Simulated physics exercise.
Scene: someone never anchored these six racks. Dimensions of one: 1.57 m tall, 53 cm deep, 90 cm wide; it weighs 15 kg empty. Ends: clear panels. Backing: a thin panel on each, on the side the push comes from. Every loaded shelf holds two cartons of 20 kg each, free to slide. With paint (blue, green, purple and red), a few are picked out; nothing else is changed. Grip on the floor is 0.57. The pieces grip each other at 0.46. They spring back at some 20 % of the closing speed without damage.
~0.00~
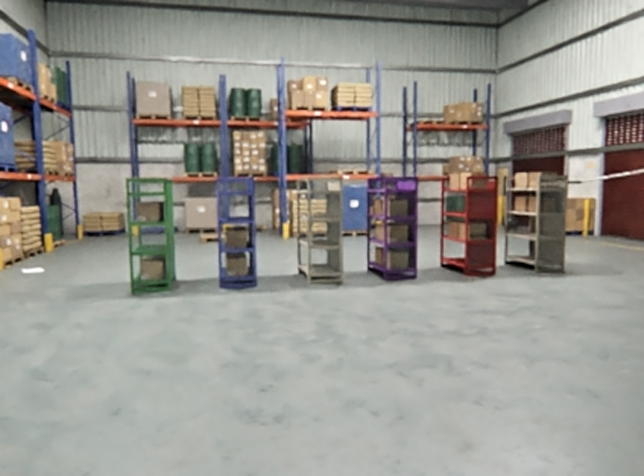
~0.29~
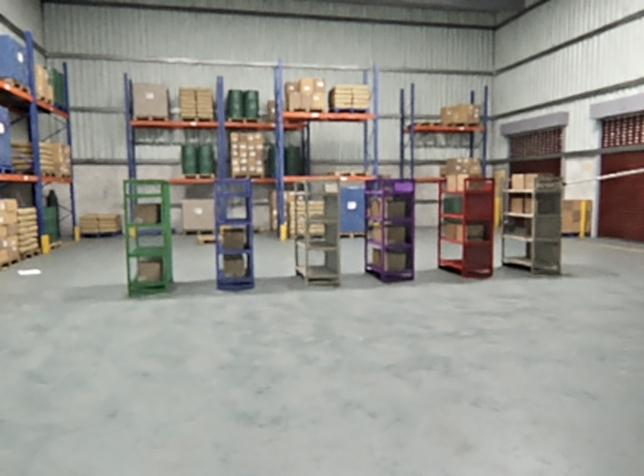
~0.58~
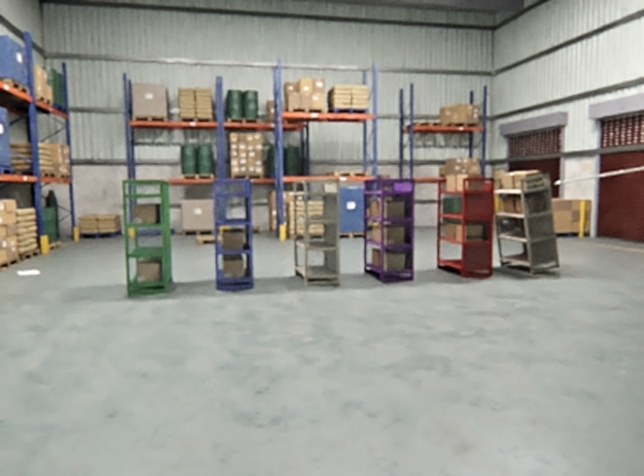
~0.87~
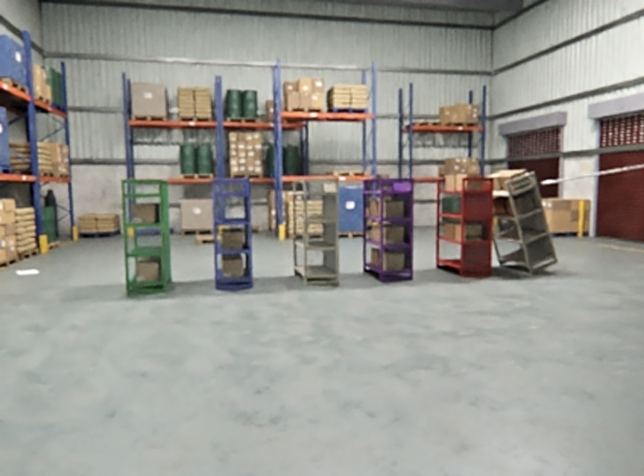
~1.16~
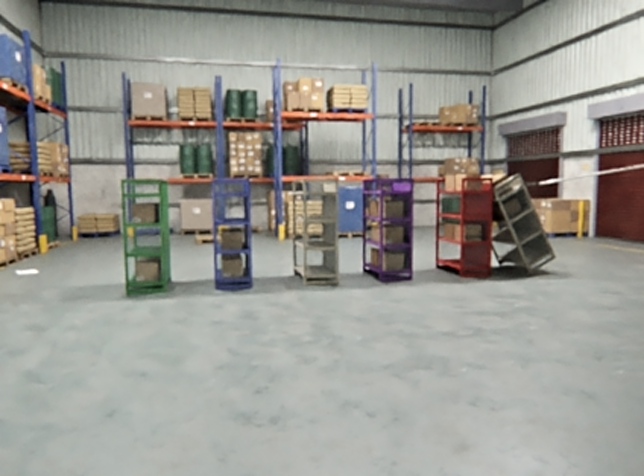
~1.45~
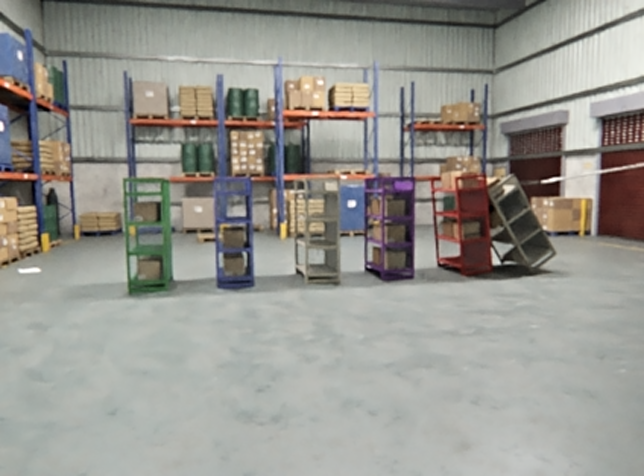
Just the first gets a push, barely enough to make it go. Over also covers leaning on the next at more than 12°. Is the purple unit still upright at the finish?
No.
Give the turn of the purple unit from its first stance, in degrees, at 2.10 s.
Something like 5°, give or take.
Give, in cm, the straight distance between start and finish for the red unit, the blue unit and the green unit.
From start to finish: Red 60, blue 0, green 0 centimetres.
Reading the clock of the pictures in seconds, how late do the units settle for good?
Roughly 4.5 seconds.
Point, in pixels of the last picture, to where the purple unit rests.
In the last picture it comes to a stop at about (336, 241).
Around 2.10 s, 5 cartons spilt or dropped; 1 of the 5 other units over; purple unit tipped 4°; red unit tipped 34°.
Around 3.02 s, 10 cartons spilt or dropped; 3 of the 5 other units over; purple unit tipped 47°; red unit tipped 69°.
Finally (4.5 s), 12 cartons spilt or dropped; 2 of the 5 other units over; purple unit tipped 65°; red unit lying flat; blue unit unmoved. Three left standing. Seen by the last camera, middles, purple unit near (336, 241), red unit near (436, 246).
